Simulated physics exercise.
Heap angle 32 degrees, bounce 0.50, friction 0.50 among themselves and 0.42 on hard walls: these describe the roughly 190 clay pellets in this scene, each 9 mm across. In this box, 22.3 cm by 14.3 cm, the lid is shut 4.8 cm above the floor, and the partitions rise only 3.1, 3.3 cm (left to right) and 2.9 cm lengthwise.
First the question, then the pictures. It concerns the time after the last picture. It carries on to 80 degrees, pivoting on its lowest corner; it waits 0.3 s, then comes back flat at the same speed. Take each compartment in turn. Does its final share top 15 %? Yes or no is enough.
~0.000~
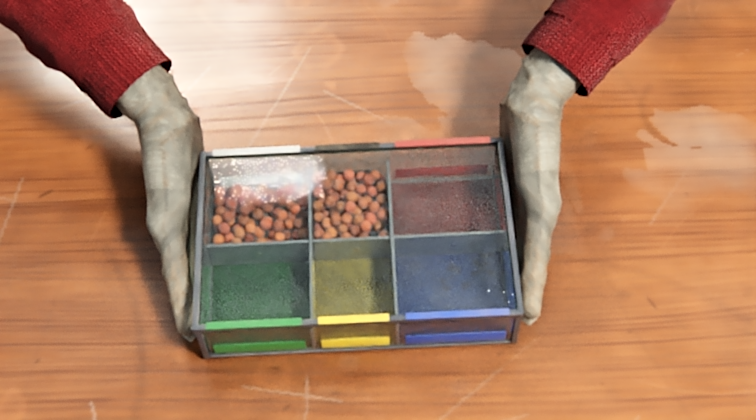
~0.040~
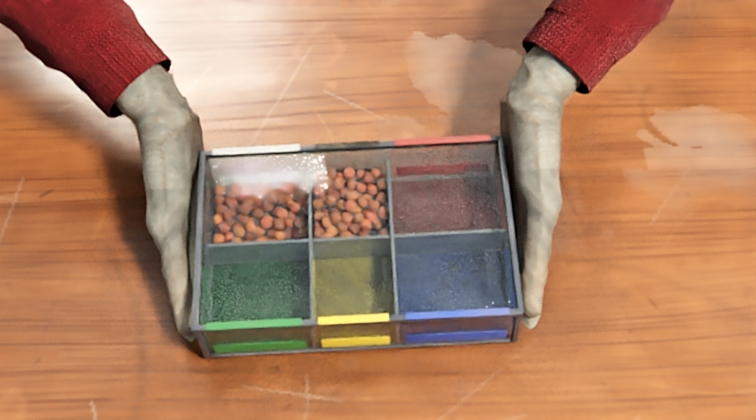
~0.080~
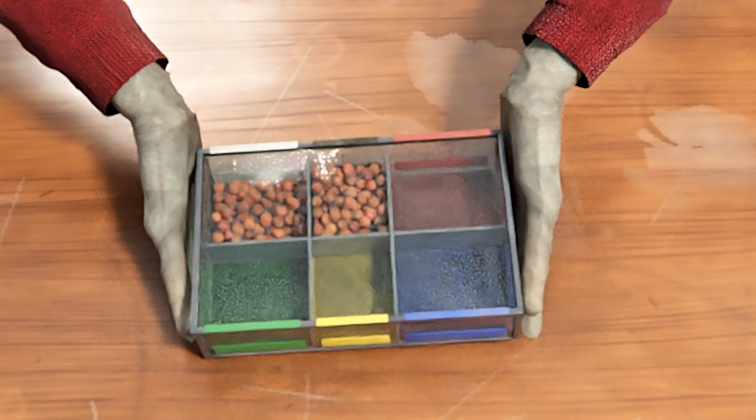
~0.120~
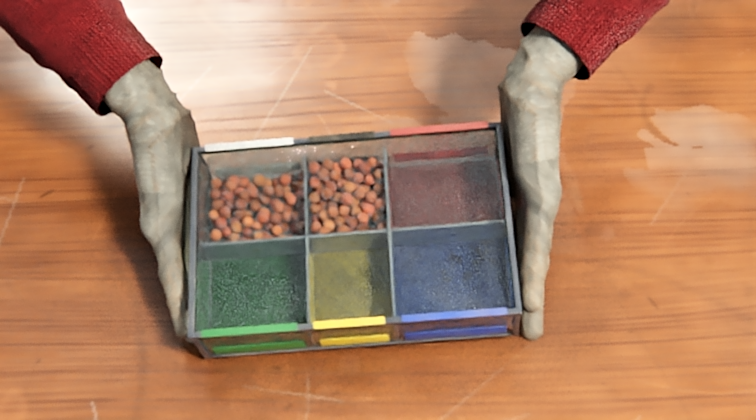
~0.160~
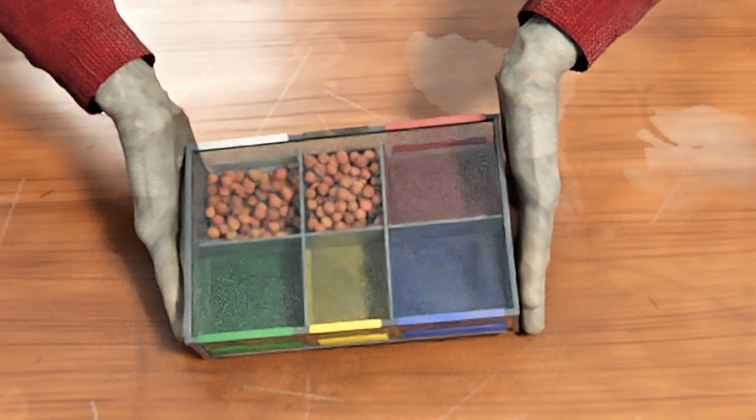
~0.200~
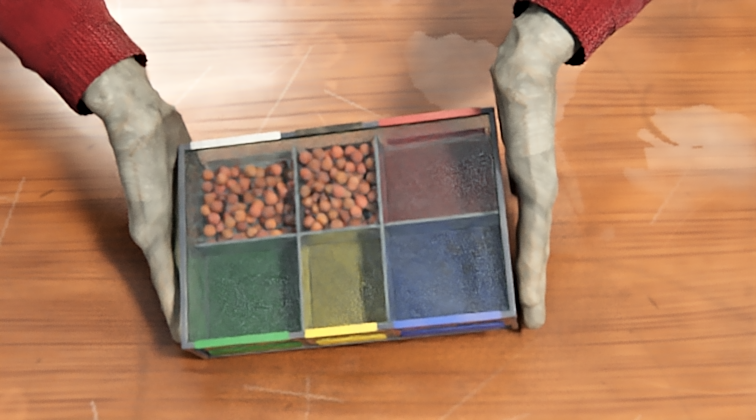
Red, no; blue, no; green, yes; yellow, no; white, yes; black, yes.
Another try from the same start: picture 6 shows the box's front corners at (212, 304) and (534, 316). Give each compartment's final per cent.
Result - red: 0 %; blue: 15 %; green: 0 %; yellow: 5 %; white: 30 %; black: 50 %.
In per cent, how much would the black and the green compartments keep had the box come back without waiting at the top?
Result - black: 40 %; green: 20 %.
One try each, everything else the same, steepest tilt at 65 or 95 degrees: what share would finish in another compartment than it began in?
Roughly 15 percent, then roughly 35 percent.
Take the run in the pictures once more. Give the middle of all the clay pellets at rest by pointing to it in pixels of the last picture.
My guess is close to (278, 240).
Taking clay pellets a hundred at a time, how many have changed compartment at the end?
Roughly 25 %.
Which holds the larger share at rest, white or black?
Go with black, that one ends with more.
Then, at 0.95 s, tilt 80 degrees; green 20 %, white 35 %, black 45 %.
Then, at 1.44 s, tilt 43 degrees; green 25 %, white 30 %, black 45 %.
After 2.01 s, tilt 0 degrees; green 25 %, white 30 %, black 40 %.
At rest (2.4 s), red 0 %, blue 0 %, green 25 %, yellow 0 %, white 30 %, black 40 %.
